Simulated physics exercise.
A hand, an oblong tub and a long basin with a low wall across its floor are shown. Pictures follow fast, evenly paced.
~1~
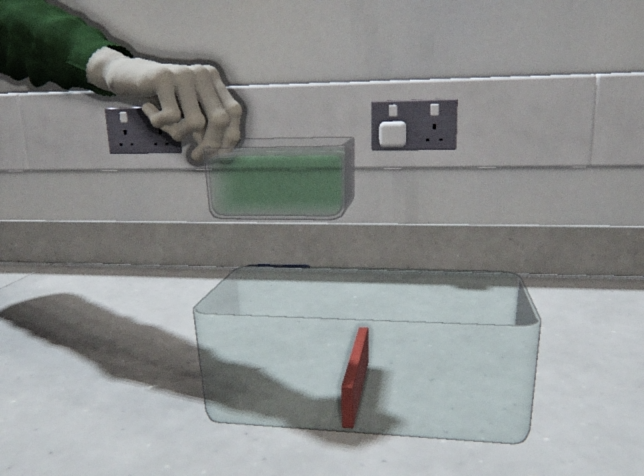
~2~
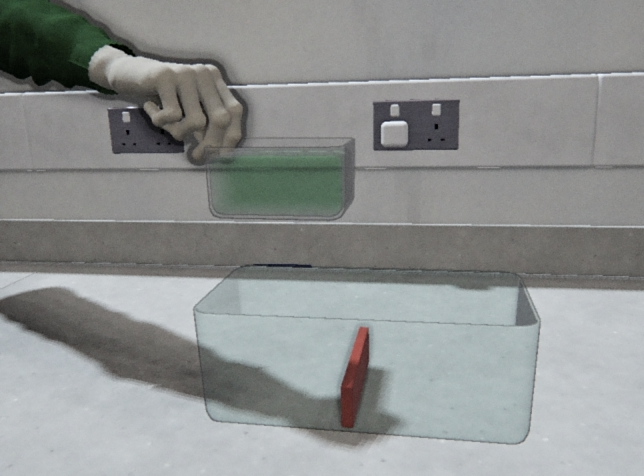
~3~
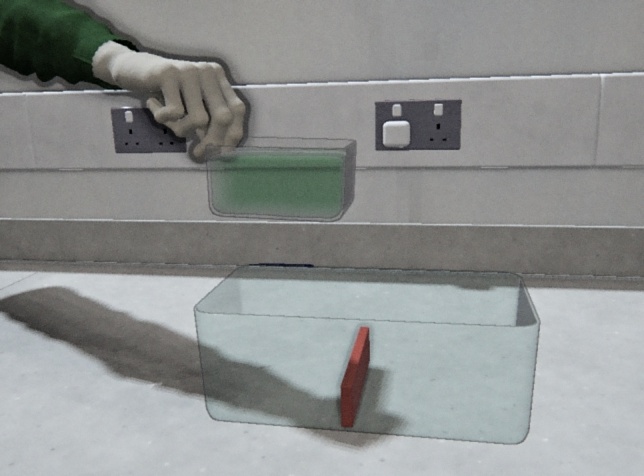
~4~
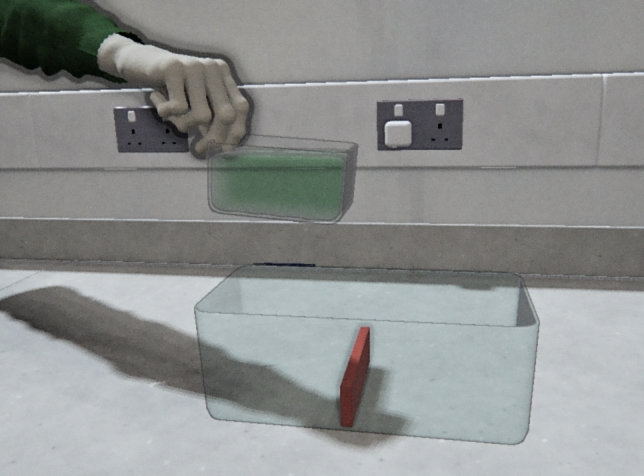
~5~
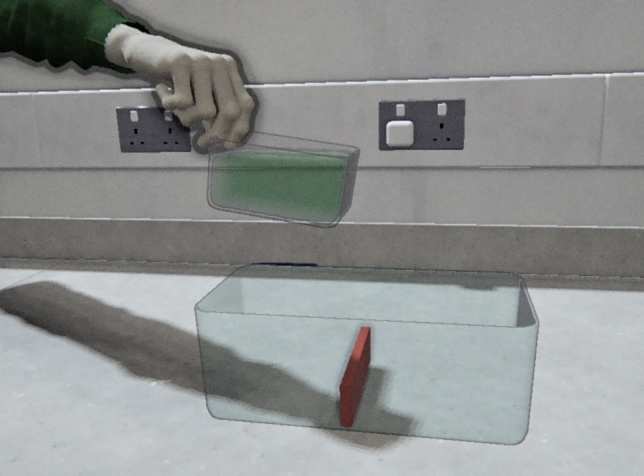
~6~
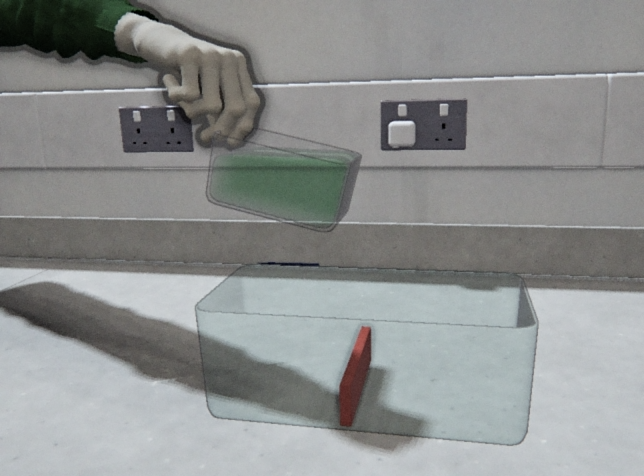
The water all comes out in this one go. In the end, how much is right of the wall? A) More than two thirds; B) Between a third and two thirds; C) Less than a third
Option A: More than two thirds.
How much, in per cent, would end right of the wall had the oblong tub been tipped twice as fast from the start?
About 80 %.
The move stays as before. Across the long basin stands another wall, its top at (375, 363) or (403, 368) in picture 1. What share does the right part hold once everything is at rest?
In order, some 75 and 60 in a hundred.
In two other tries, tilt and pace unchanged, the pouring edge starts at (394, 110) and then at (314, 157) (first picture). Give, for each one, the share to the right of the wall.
Roughly 95 per cent, then roughly 70 per cent.
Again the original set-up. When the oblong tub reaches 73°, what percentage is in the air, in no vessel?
Roughly 35 percent.
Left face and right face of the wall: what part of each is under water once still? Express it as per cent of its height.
Left 10 per cent, right 50.
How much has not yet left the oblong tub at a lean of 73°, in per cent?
About 40 %.
A moment on, the oblong tub is tipped part way and 41 per cent is still to pour, 0 is left of the wall and 22 right of it.
Next, the oblong tub is tipped right over and 7 per cent is still to pour, 6 is left of the wall and 81 right of it.
Then the oblong tub is tipped right over and 0 per cent is still to pour, 14 is left of the wall and 84 right of it.
Later the oblong tub is tipped right over and 0 per cent is still to pour, 15 is left of the wall and 84 right of it.
In the end 15 per cent lies left of the wall, 84 right of it and 1 outside.
